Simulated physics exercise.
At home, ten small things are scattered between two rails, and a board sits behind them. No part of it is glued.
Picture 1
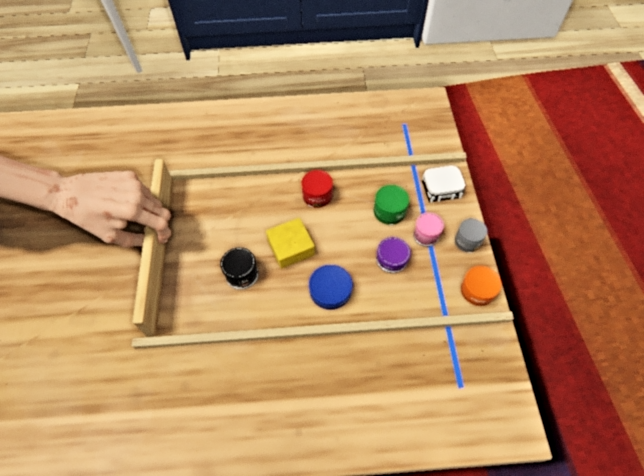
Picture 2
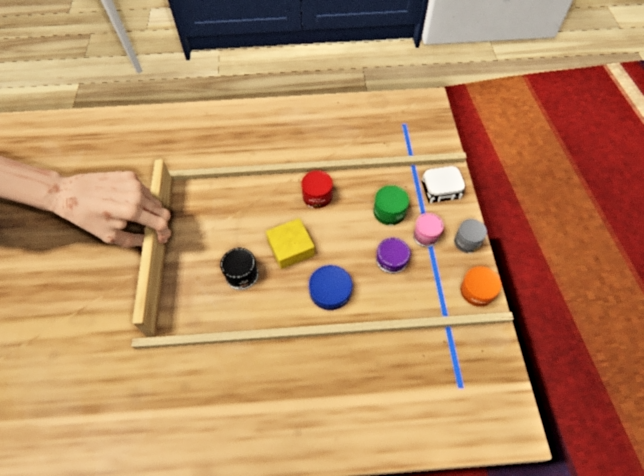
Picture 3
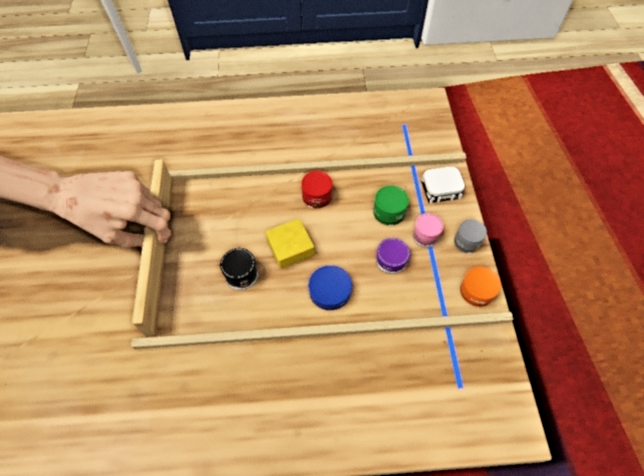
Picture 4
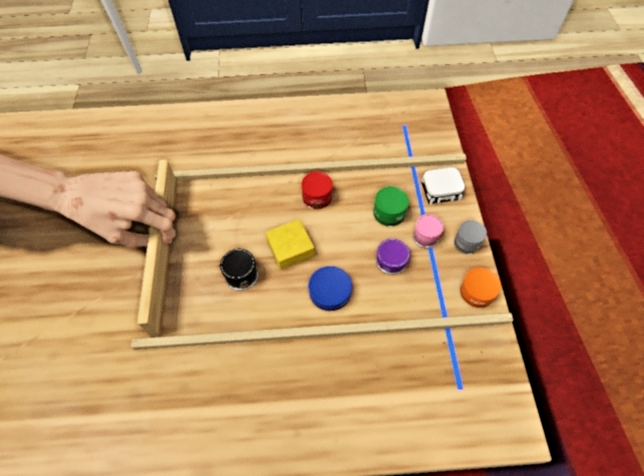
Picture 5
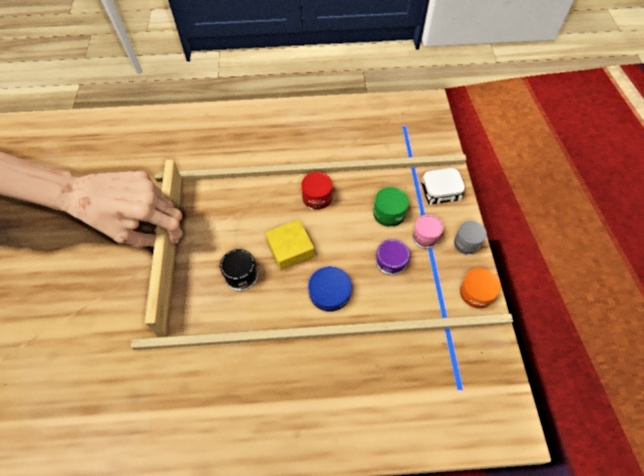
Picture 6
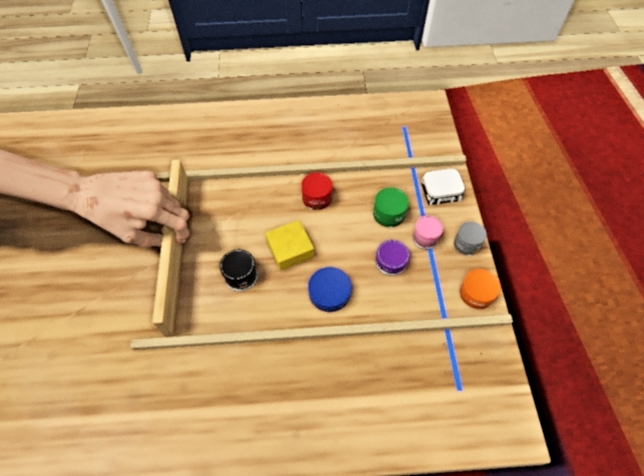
In the video, a hand holds a wooden board behind ten small objects scattered between two rails on a table, then slides it slightly to the right, while the objects, some near a blue line, stay in place.
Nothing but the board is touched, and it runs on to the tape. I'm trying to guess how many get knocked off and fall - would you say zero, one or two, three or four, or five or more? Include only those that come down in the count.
You'd see one or two of the bits go off the end there.
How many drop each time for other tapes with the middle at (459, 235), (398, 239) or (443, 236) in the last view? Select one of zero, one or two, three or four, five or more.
First more than four, then not one, then more than four.
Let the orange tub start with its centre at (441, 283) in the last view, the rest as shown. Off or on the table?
From that start, the object then is safe.
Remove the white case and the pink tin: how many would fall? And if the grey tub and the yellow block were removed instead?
Try one: 1; try two: 0.
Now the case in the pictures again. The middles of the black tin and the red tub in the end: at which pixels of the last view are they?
Same order as the question: First (453, 260), second (434, 185).
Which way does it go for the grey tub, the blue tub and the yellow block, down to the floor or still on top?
The grey tub comes off; the blue tub stays put; the yellow block stays put.
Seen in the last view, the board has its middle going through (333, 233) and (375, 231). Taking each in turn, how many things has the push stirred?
The count reaches 4 first and 8 second.
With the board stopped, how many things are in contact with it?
It's 4.
Soon after, none off yet; grey tub at rest near (469, 239); orange tub at rest near (479, 290); white case at rest near (442, 188).
After that, none off yet; grey tub at rest near (471, 239); orange tub at rest near (479, 290); white case displaced a little near (454, 182).
In the end, the number that fall off is one or two; gone, grey tub.
